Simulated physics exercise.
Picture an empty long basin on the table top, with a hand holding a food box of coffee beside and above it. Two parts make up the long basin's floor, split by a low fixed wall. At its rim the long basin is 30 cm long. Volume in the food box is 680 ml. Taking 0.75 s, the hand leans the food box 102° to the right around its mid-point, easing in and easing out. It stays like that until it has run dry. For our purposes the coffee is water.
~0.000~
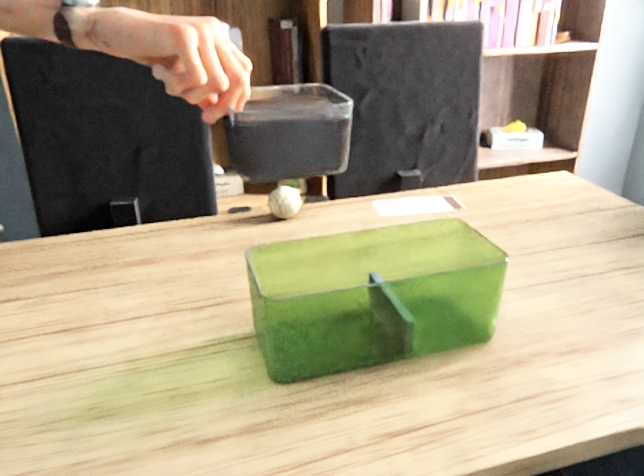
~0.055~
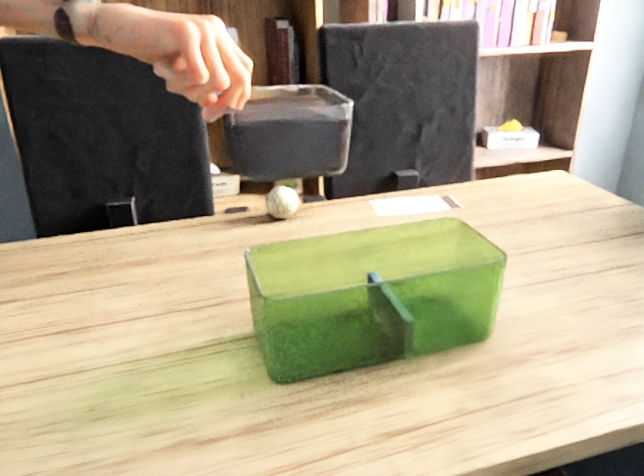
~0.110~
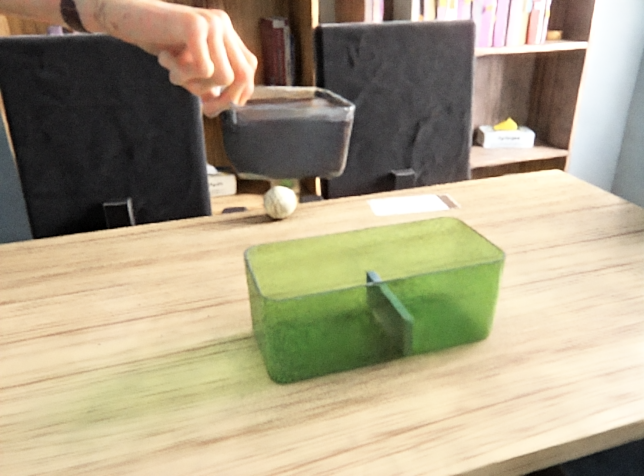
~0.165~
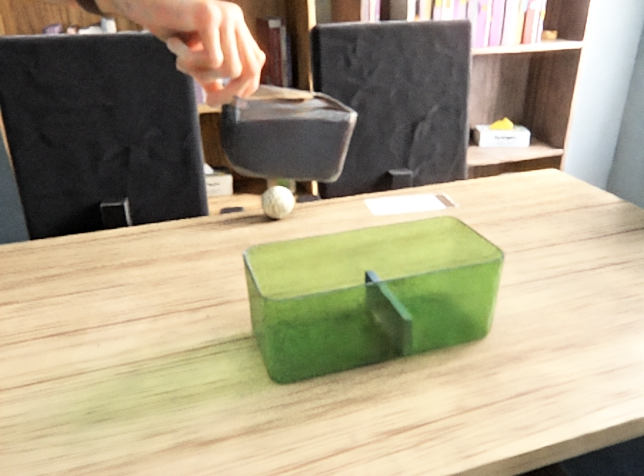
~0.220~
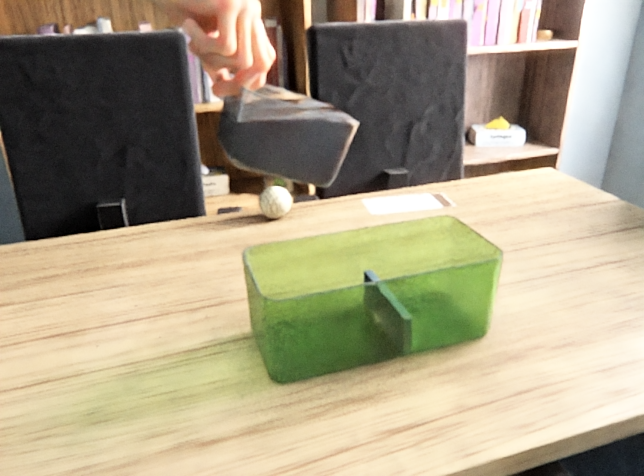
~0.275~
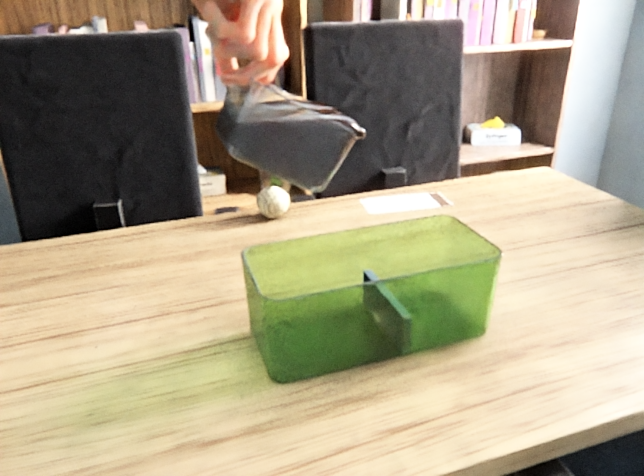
A long, clear green basin with a dark divider stands on a pale wooden table, seen from slightly above, in a room with bookshelves. Behind it are two black chairs and a small whitish ball, while a hand reaching in from the upper left holds a dark grey food box. The hand swings rightward, tilting the box clockwise slowly, then faster, as the camera drifts slightly right.
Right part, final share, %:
56 %.
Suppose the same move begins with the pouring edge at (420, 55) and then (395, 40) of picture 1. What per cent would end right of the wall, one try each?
I'd expect close to 80 per cent and then close to 85 per cent.
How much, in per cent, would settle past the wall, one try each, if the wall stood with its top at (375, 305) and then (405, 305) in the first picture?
70 per cent first, 35 per cent second.
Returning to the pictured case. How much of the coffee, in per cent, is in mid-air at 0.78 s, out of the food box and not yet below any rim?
Estimate: Around 10 per cent.
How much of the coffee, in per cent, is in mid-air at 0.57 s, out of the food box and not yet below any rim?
48 %.
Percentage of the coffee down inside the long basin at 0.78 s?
Some 82 percent of the total.
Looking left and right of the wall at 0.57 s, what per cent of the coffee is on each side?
I'd say some 2 in a hundred on the left and 22 on the right.
By 0.57 s the tilt is 88° and 28 per cent is still to pour, 2 is left of the wall and 22 right of it.
By 0.78 s the tilt is 102° and 5 per cent is still to pour, 24 is left of the wall and 58 right of it.
By 1.01 s the tilt is 102° and 0 per cent is still to pour, 37 is left of the wall and 56 right of it.
By 1.25 s the tilt is 102° and 0 per cent is still to pour, 39 is left of the wall and 56 right of it.
At rest 39 per cent lies left of the wall, 56 right of it and 5 outside.
